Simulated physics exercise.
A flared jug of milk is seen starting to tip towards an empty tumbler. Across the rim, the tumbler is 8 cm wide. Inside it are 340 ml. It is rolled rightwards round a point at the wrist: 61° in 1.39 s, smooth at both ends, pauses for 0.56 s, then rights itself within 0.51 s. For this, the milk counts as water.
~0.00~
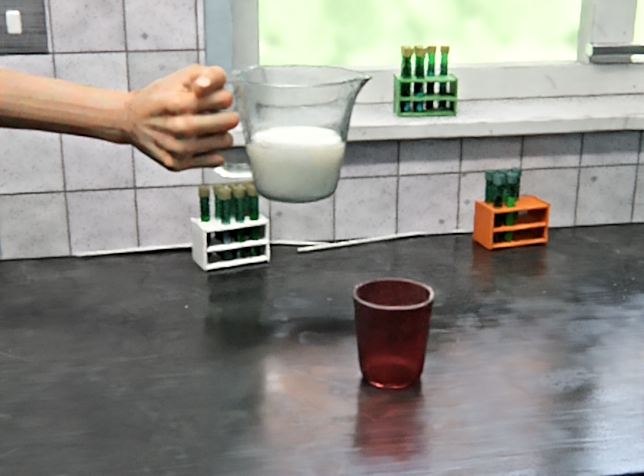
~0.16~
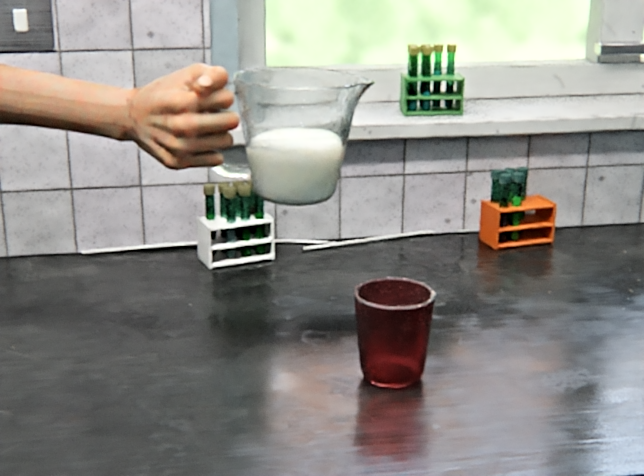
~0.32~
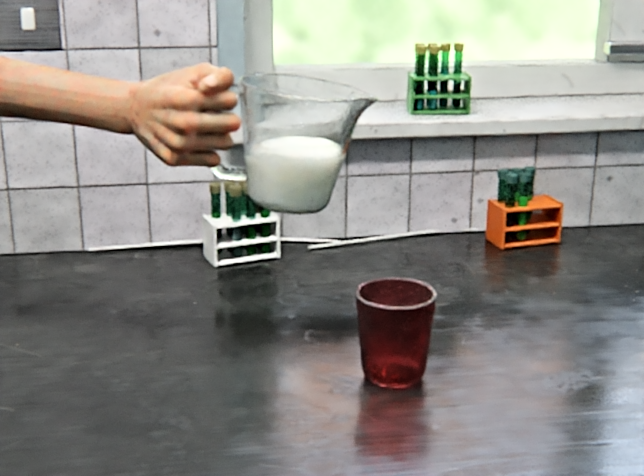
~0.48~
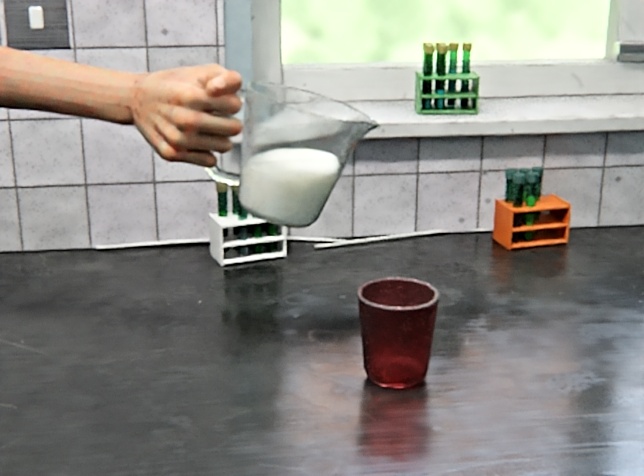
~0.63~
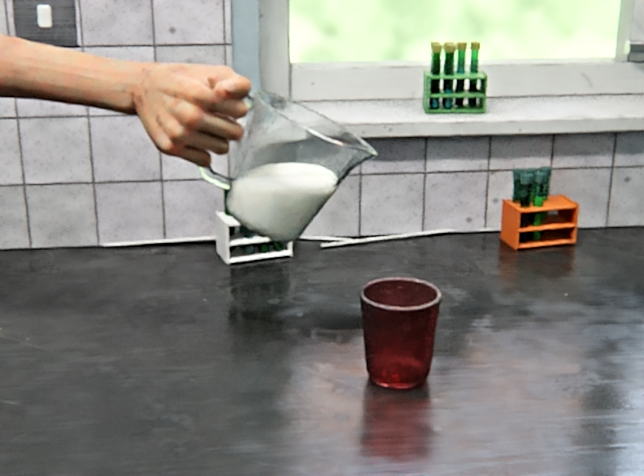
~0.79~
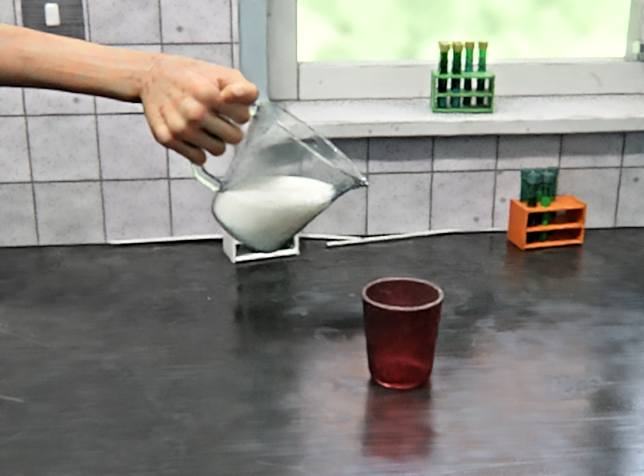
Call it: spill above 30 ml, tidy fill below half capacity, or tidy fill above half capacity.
Spill.
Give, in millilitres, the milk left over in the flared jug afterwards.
About 180 ml.
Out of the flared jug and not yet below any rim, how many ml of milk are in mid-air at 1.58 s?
Around 30 ml is in the air.
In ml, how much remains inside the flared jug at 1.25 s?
Roughly 310 ml remains.
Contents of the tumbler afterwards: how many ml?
Roughly 60 ml.
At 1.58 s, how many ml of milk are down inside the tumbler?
Roughly 35 ml, give or take.
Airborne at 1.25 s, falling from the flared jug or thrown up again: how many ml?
Estimate: Near 25 ml.
After 1.25 s the tilt is 59° and the tumbler has 0 ml, the flared jug 305 ml, and 5 ml is on the worktop.
After 1.58 s the tilt is 61° and the tumbler has 35 ml, the flared jug 235 ml, and 35 ml is on the worktop.
After 1.93 s the tilt is 61° and the tumbler has 60 ml, the flared jug 190 ml, and 70 ml is on the worktop.
After 2.31 s the tilt is 13° and the tumbler has 65 ml, the flared jug 180 ml, and 90 ml is on the worktop.
In the end the tumbler has 65 ml, the flared jug 180 ml, and 90 ml is on the worktop.
